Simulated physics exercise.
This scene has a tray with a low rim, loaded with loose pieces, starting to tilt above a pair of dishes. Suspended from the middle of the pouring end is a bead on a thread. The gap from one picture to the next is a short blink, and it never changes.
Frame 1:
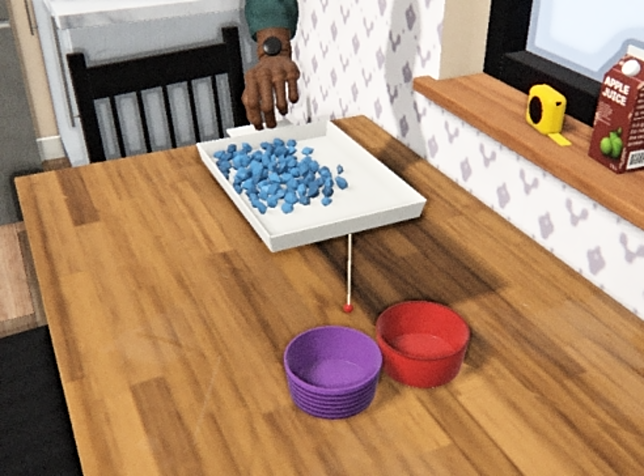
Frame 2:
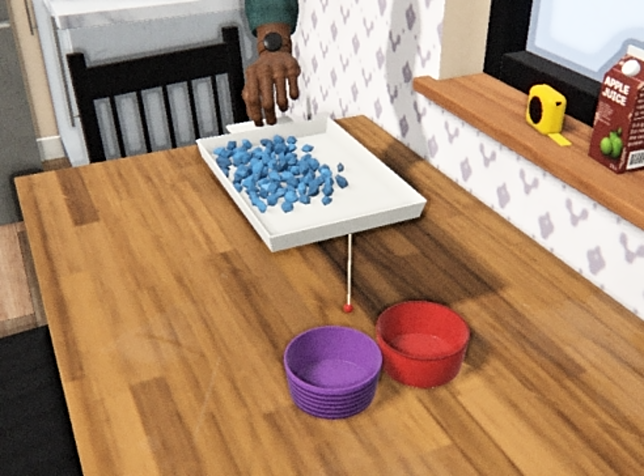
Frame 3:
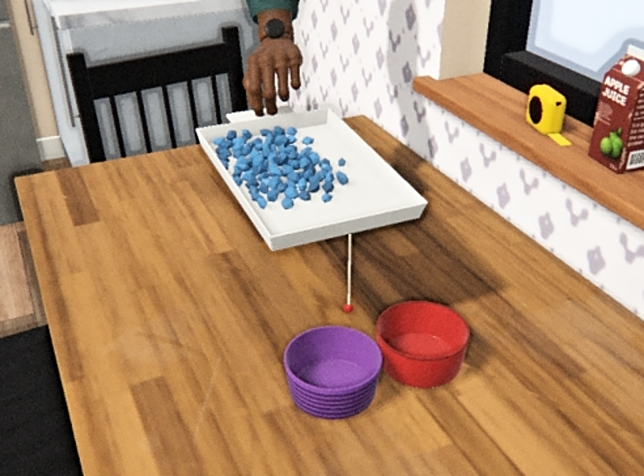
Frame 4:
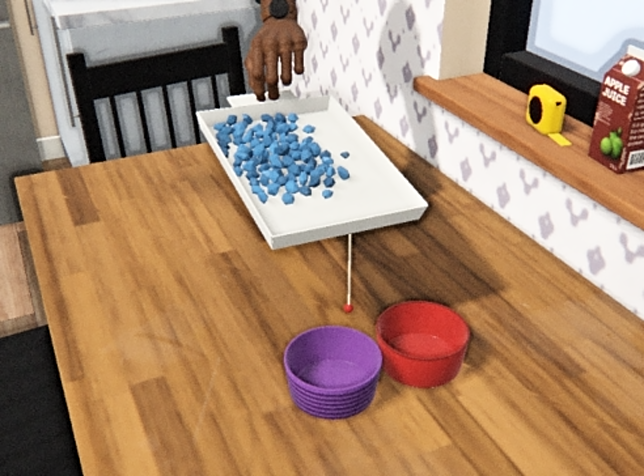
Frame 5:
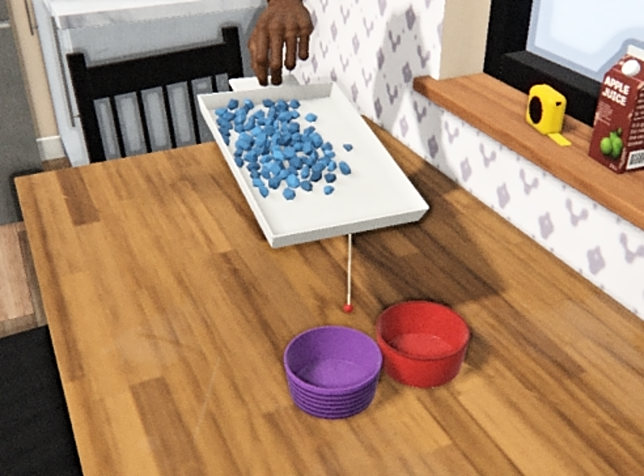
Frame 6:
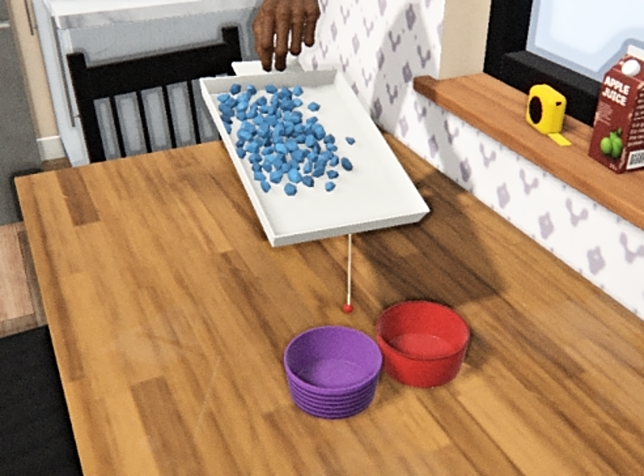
To begin with, a white tray of blue stones sits nearly level above a wooden table, near a purple dish and a red dish, with a hand at its far end. The hand then rises, lifting that end so the tray slopes increasingly toward the dishes, while the stones stay bunched toward the raised end.
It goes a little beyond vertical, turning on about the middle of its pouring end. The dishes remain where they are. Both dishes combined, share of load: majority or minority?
Majority.
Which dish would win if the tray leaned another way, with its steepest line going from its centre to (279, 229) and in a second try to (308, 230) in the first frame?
Try 1: Left-side dish. Try 2: Left-side dish.
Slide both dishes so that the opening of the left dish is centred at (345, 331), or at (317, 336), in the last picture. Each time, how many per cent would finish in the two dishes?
The first try gives 50 per cent, the second 50 per cent.
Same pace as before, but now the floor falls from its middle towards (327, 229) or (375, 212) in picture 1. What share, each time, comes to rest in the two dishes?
In order: About 70, then 70 percent.
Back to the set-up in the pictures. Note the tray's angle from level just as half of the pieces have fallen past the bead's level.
Roughly 95 degrees at that moment.
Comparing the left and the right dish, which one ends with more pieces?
Fuller: The dish on the right.
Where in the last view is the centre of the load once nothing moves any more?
The centre settles at about (413, 359).
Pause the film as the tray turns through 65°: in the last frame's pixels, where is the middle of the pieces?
Somewhere about pixel (371, 207).
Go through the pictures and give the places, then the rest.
In the first picture, corners of the pouring end (272, 234) and (420, 199), level; middle of the load (274, 177), aquarium stones; left dish (354, 401); right dish (446, 370); bead on its thread (349, 308).
In the second picture, corners of the pouring end (272, 234) and (420, 200), level; middle of the load (274, 175).
In the third picture, corners of the pouring end (273, 234) and (421, 201), tipped barely, lowest at the right corner; middle of the load (274, 168).
In the fourth picture, corners of the pouring end (274, 233) and (422, 203), tipped a little, lowest at the right corner; middle of the load (275, 159).
In the fifth picture, corners of the pouring end (275, 233) and (423, 206), tipped clearly, lowest at the right corner; middle of the load (276, 149).
In the sixth picture, corners of the pouring end (277, 233) and (424, 208), tipped clearly, lowest at the right corner; middle of the load (278, 140); left dish (354, 401); right dish (446, 370).
Just after the last frame, tray tipped steeply; almost all on the tray; about a tenth in the air.
A moment on, tray tipped past a quarter turn; roughly a third on the tray; about a tenth in the left dish; roughly a third in the right dish; about a tenth outside both; about a tenth in the air.
Further on, tray tipped past a quarter turn; roughly a quarter in the left dish; roughly two thirds in the right dish; about a tenth outside both.
When it is over, tray tipped past a quarter turn; roughly a quarter in the left dish; roughly two thirds in the right dish; about a tenth outside both.
